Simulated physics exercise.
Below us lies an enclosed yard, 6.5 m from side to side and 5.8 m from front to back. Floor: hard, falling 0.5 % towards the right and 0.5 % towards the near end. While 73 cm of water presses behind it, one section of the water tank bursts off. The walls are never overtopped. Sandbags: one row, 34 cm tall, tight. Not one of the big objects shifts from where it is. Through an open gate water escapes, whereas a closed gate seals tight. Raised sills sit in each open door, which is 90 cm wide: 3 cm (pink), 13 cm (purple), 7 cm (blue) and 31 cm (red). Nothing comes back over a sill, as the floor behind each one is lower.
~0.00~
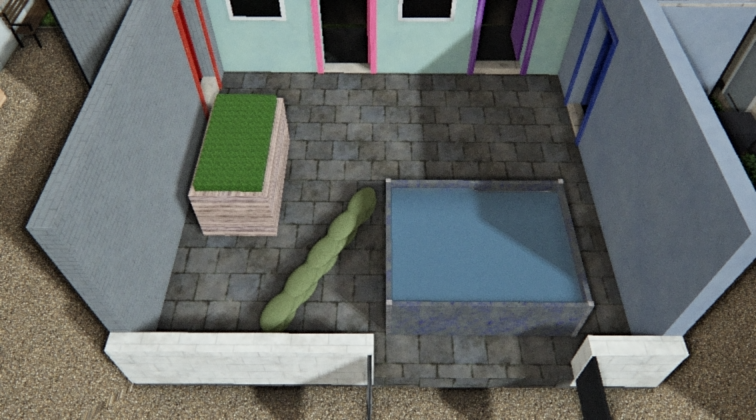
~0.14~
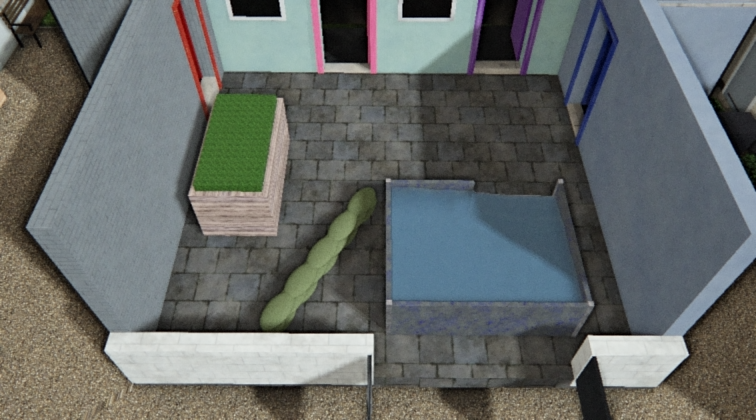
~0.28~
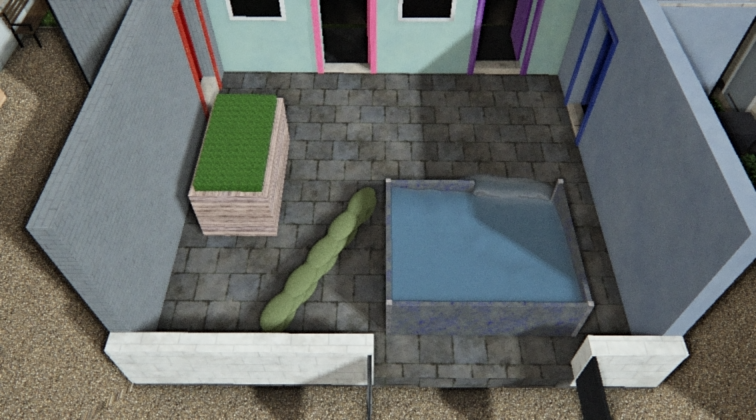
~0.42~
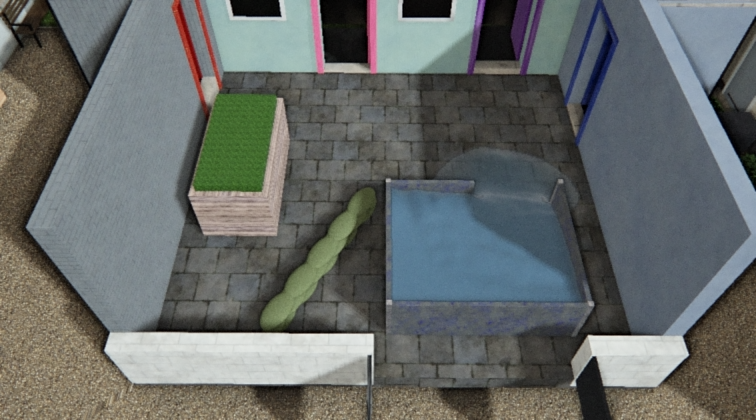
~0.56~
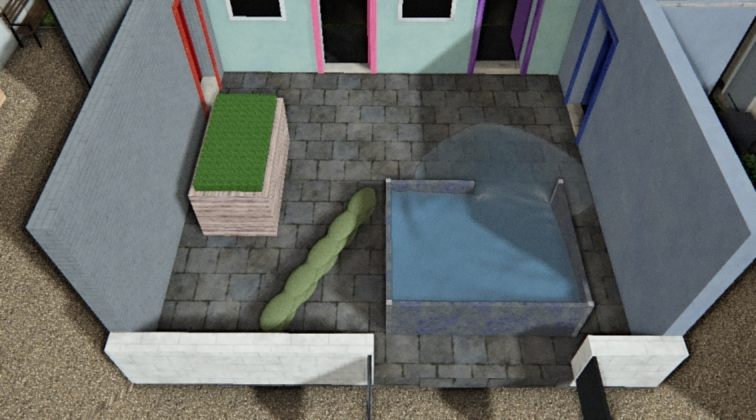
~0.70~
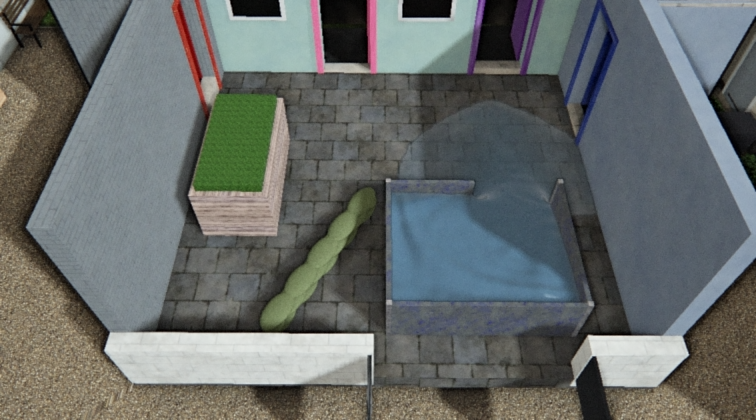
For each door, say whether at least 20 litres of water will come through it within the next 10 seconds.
Door by door: The pink door lets through 20 litres or more; the purple door lets through 20 litres or more; the blue door lets through 20 litres or more; the red door lets through less than 20 litres.
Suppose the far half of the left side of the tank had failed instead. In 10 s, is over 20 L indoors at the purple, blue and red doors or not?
Here's how it goes: Purple falls short, blue falls short, red falls short.
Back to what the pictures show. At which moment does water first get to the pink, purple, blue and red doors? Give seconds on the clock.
Pink: 1.8 s; purple: 0.9 s; blue: 0.8 s; red: 3.4 s.
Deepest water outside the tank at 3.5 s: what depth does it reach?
I'd say near 30 centimetres.
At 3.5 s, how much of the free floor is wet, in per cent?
Covered: Roughly 50 %.
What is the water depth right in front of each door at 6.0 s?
Door by door in cm, pink shows 6, purple shows 17, blue shows 17, red shows 19.
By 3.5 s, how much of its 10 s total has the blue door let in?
It comes to about 30 per cent.
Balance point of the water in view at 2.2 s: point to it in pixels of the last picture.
(484, 205).
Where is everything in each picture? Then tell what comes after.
The water tank at (481, 242) is whole and still, 73 cm deep, in the first frame.
The front is at a hidden place, 0.7 m from the gap on the water tank's far side; 0.3 m2 of floor is under water; 73 cm left at the back of the water tank, in the second frame.
Water pours out on the water tank's far side and has run 0.9 m, to a hidden place; typically 12 cm deep outside, 73 cm at the water tank's back, in the third frame.
Water pours out on the water tank's far side and has run 1.5 m, to (478, 151); typically 8 cm deep outside, 73 cm at the water tank's back, in the fourth frame.
Water pours out on the water tank's far side and has run 2.0 m, to (481, 126); typically 6 cm deep outside, 73 cm at the water tank's back, in the fifth frame.
Water pours out on the water tank's far side and has run 2.6 m, to (497, 104); typically 5 cm deep outside, 63 cm at the water tank's back, in the sixth frame.
After 1.4 s water covers 35 % of the floor and is deepest (46 cm) near (552, 77); pink door not reached, purple door 21 cm at the sill, 27 L in, blue door 19 cm at the sill, 2 L in, red door not reached.
After 2.2 s water covers 35 % of the floor and is deepest (52 cm) near (542, 77); pink door 8 cm at the sill, 0 L in, purple door 38 cm at the sill, 117 L in, blue door 17 cm at the sill, 41 L in, red door not reached.
After 3.5 s water covers 50 % of the floor and is deepest (30 cm) near (558, 102); pink door 9 cm at the sill, 18 L in, purple door 28 cm at the sill, 238 L in, blue door 18 cm at the sill, 93 L in, red door 4 cm at the sill, 0 L in.
After 6.0 s water covers 75 % of the floor and is deepest (22 cm) near (224, 74); pink door 6 cm at the sill, 50 L in, purple door 17 cm at the sill, 315 L in, blue door 17 cm at the sill, 230 L in, red door 19 cm at the sill, 0 L in.
After 10.0 s water covers 95 % of the floor and is deepest (16 cm) near (169, 286); pink door 10 cm at the sill, 104 L in, purple door 8 cm at the sill, 322 L in, blue door 11 cm at the sill, 312 L in, red door 11 cm at the sill, 0 L in.
